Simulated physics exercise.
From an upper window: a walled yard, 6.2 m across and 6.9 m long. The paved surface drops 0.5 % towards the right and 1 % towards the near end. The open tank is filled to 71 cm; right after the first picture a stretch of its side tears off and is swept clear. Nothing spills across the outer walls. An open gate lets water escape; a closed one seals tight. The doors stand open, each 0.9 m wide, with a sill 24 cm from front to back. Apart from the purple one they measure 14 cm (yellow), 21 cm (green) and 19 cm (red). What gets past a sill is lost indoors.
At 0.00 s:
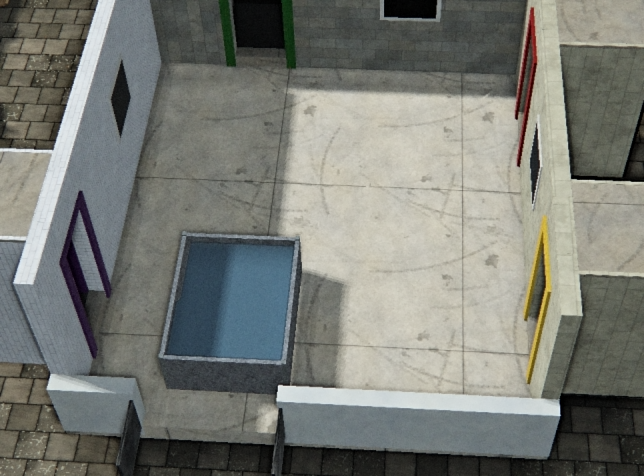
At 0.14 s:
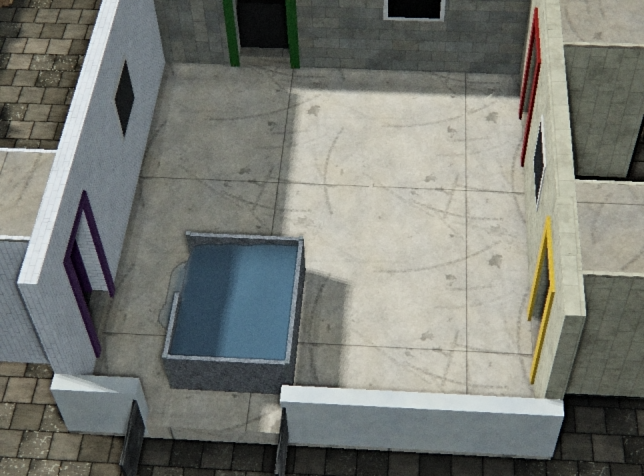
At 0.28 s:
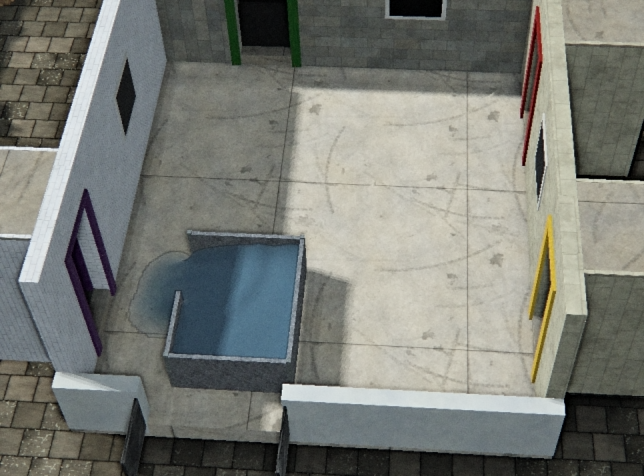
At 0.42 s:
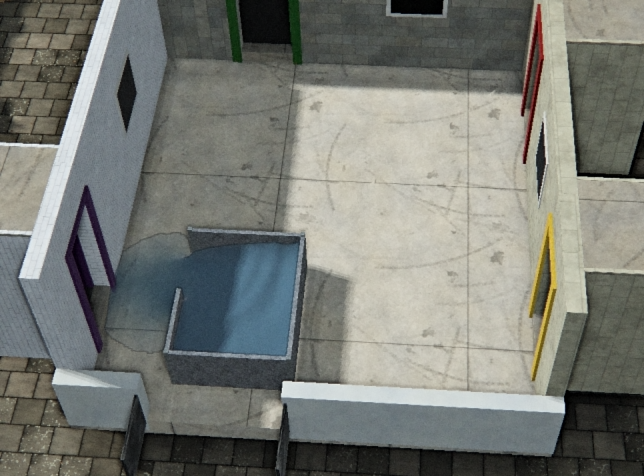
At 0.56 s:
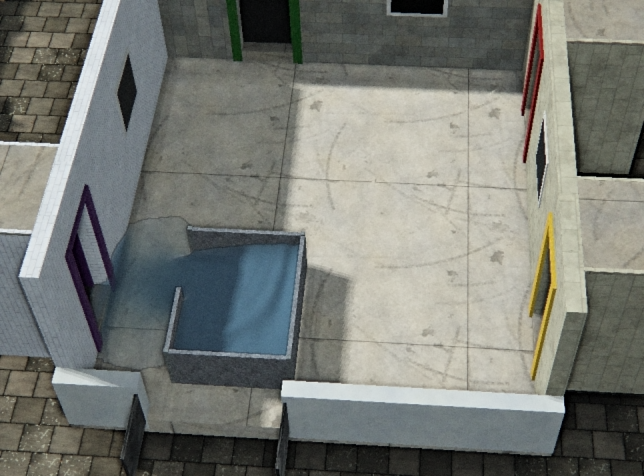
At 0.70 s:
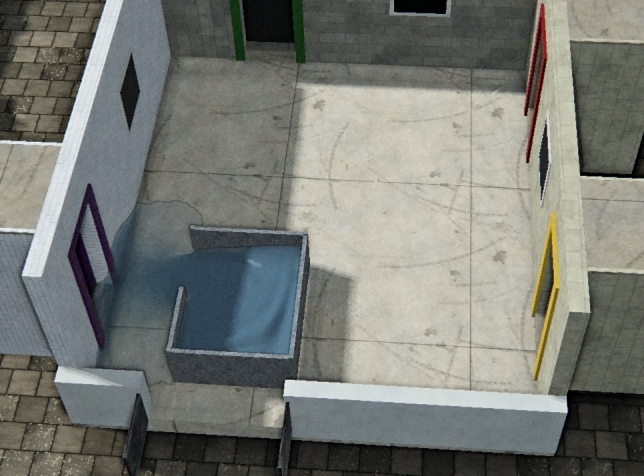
Walled yard with an open tank losing part of its left side, blue water pouring out and spreading across paving towards the purple doorway.
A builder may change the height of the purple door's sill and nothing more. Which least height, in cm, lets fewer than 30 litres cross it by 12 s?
About 34 cm.
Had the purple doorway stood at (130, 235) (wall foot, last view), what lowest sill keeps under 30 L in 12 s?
About 26 cm.
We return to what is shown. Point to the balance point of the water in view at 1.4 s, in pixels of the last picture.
Near (206, 303).
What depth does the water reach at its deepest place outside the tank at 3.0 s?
Roughly 28 cm.
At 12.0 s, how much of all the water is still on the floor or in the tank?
Roughly 76 in a hundred.
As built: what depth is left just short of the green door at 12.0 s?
Some 3.0 cm.
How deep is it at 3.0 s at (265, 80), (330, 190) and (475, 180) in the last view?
In that order: 3, 0 and 0 cm.
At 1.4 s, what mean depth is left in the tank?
Roughly 46 cm on average.
After 1.4 s water covers 15 % of the floor, deepest (48 cm) near (120, 273); 35 cm at the purple door, 56 litres in over its 19 cm sill.
After 3.0 s water covers 40 % of the floor, deepest (28 cm) near (93, 388); 25 cm at the purple door, 145 litres in over its 19 cm sill.
After 12.0 s water covers 95 % of the floor, deepest (12 cm) near (507, 426); 7 cm at the purple door, 163 litres in over its 19 cm sill.
At the purple door as built, the water arrived by 0.5 s and peaked near 36 cm at 0.7 s.
With a sill of 27.5 cm, 75 litres would have come in within the 12 s; with 37 cm, 19 litres. So under 30 litres takes about 34 cm.
